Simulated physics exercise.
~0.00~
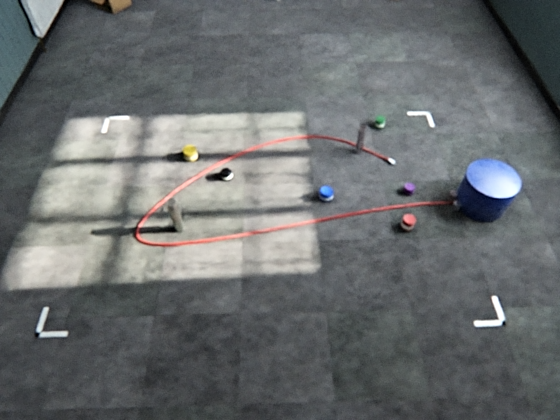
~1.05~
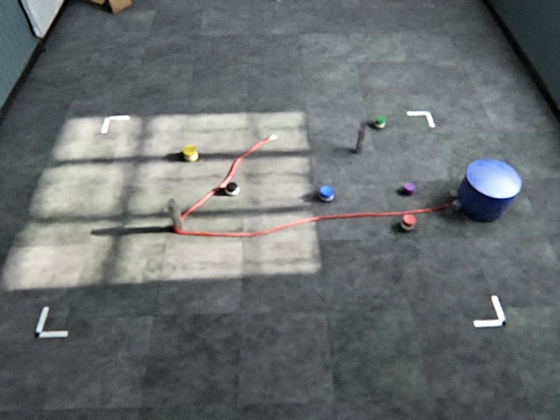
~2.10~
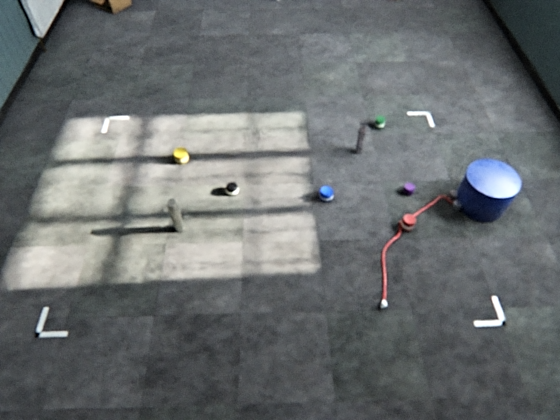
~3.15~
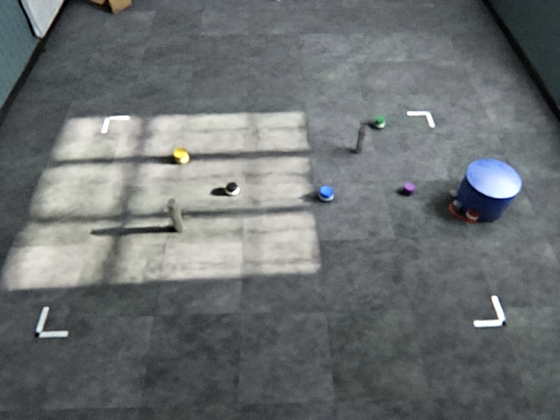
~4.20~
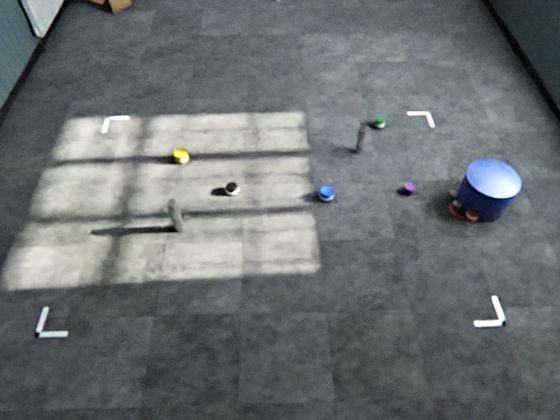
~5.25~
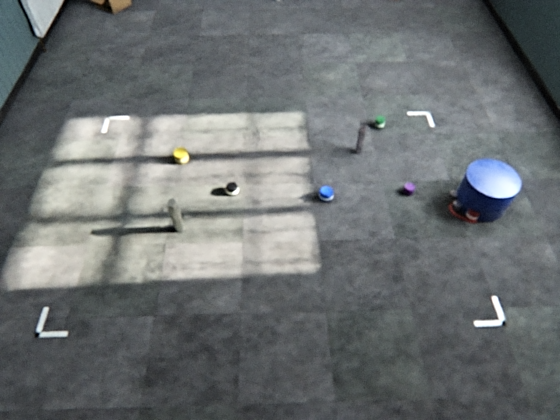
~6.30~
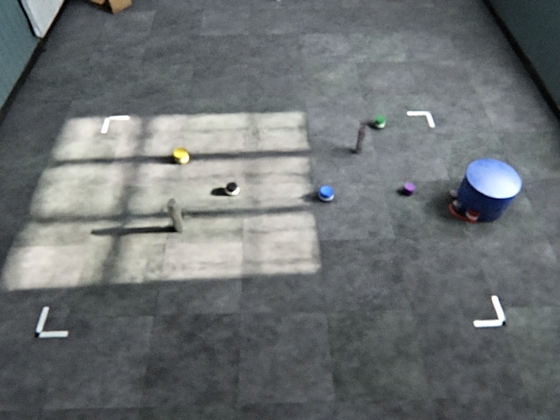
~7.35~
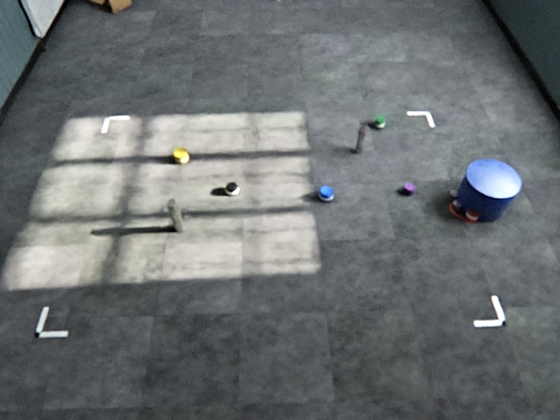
The clip opens on a dark grey floor with white corner marks, where a red lead runs from a blue drum at the right, loops around the left post and curves back past another post, among six small coloured objects. The drum draws the lead in, and it tightens around the left post while the black jar shifts slightly. The lead then comes free of the post, the yellow tin now a little to the left, and bends around the red tin. Next, the red tin moves right to the drum's base. Everything stays still there, with a little lead showing.
